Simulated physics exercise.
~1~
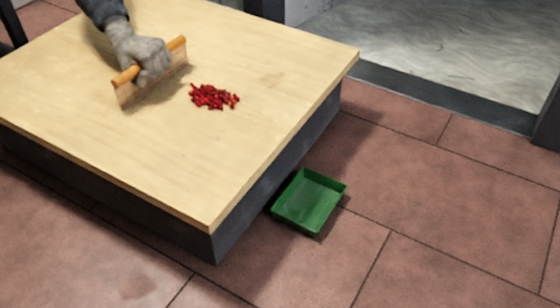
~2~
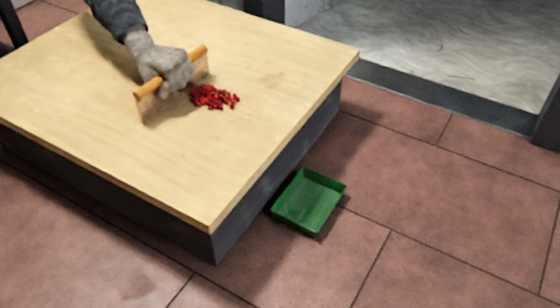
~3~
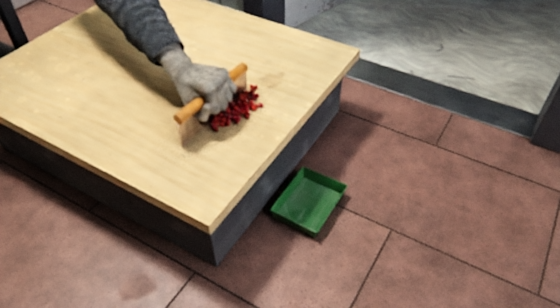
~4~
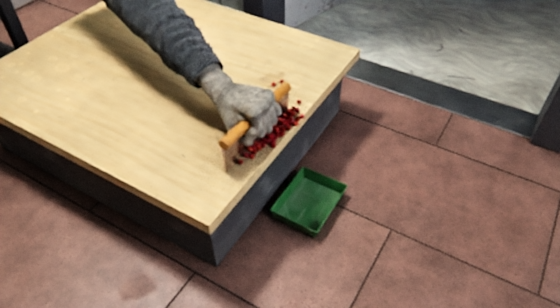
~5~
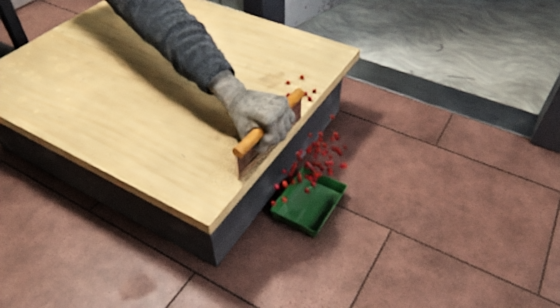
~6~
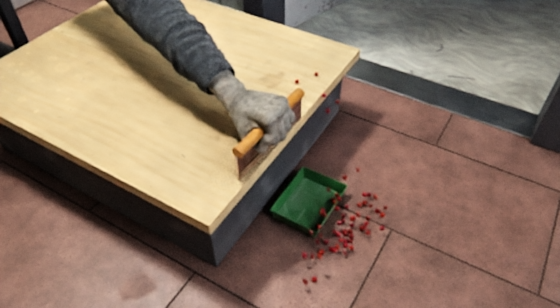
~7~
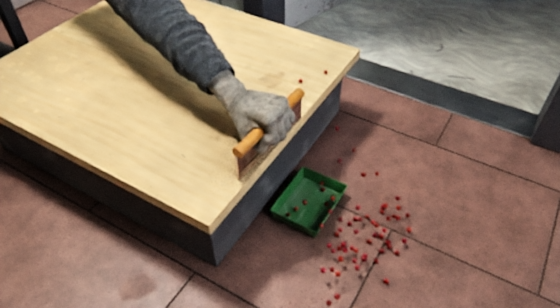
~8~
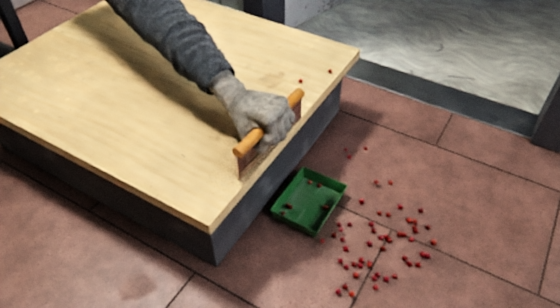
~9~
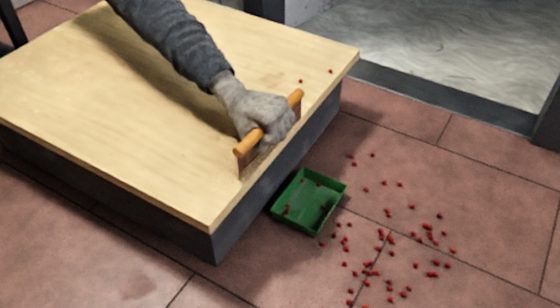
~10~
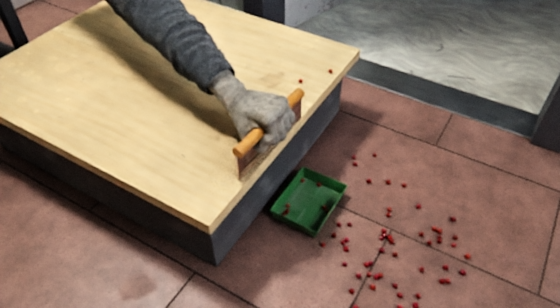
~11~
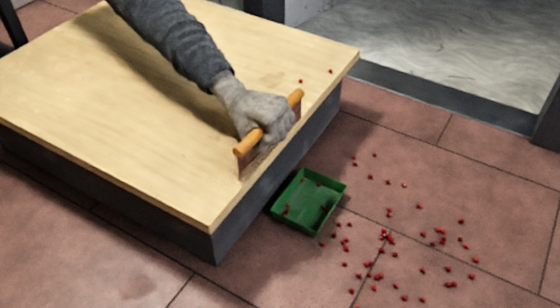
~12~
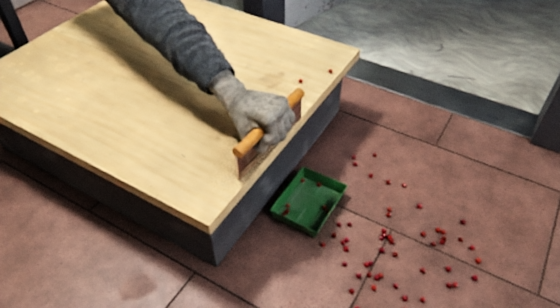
At first, a gray-gloved hand holds a scraper with an orange handle at the upper left of a pale wooden tabletop, near a small heap of red cranberries. The hand pushes the scraper down and to the right, reaching the heap and driving it toward the table's edge. There the scraper stops, and most of the berries spill over in a cluster above a green tin on the tiled floor. Many bounce and roll away to the right, spreading across the tiles. Finally they settle, mostly scattered beyond the tin, with a few inside it and a couple left on the tabletop.
